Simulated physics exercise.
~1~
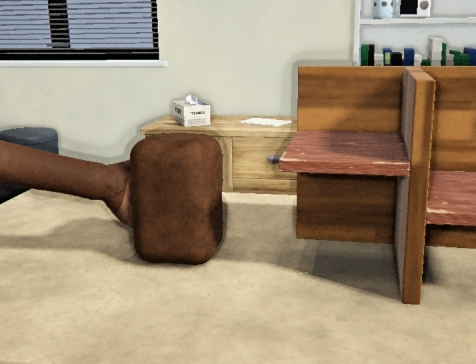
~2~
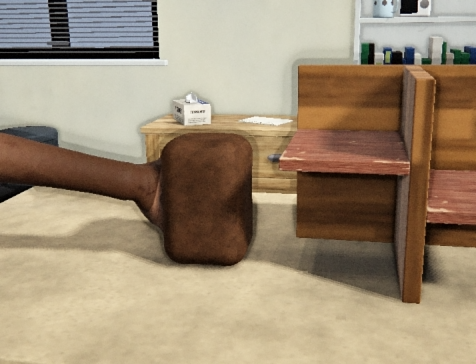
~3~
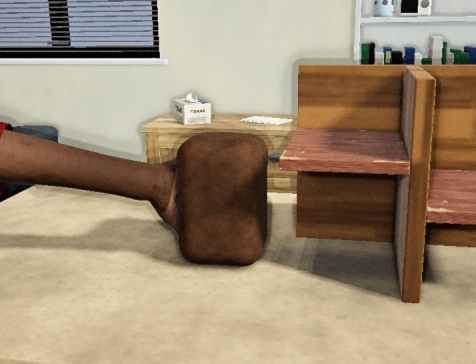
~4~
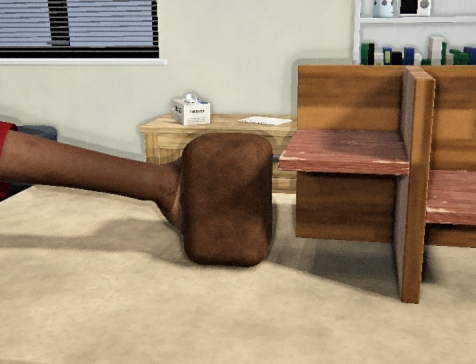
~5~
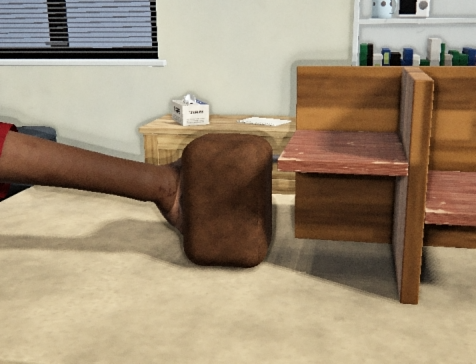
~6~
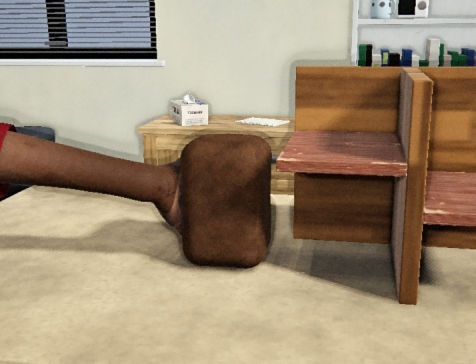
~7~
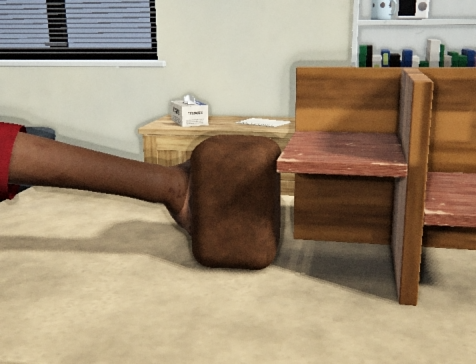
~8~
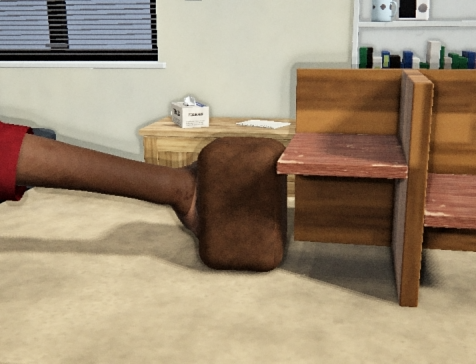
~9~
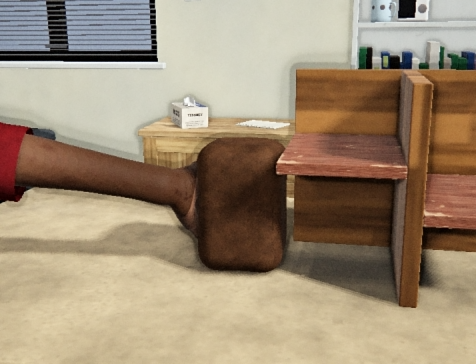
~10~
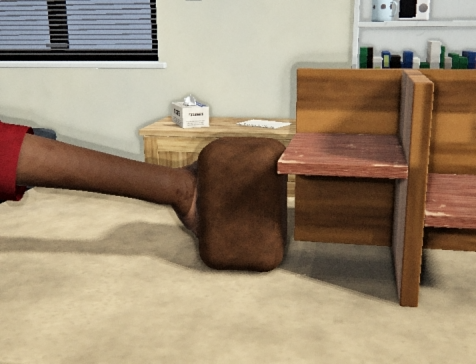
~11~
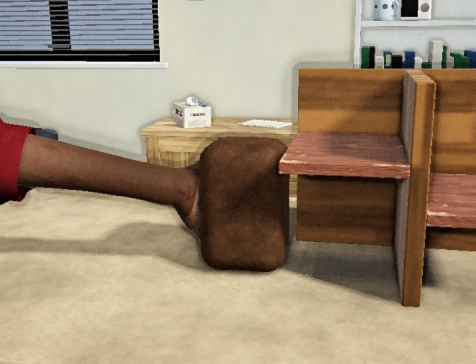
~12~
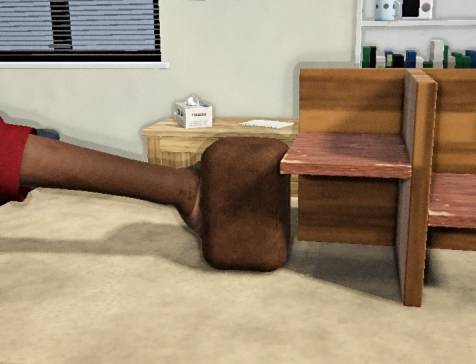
Hand pushing a brown loaf-like block rightward across a pale surface until it stops against a low wooden shelf, too tall to fit under.
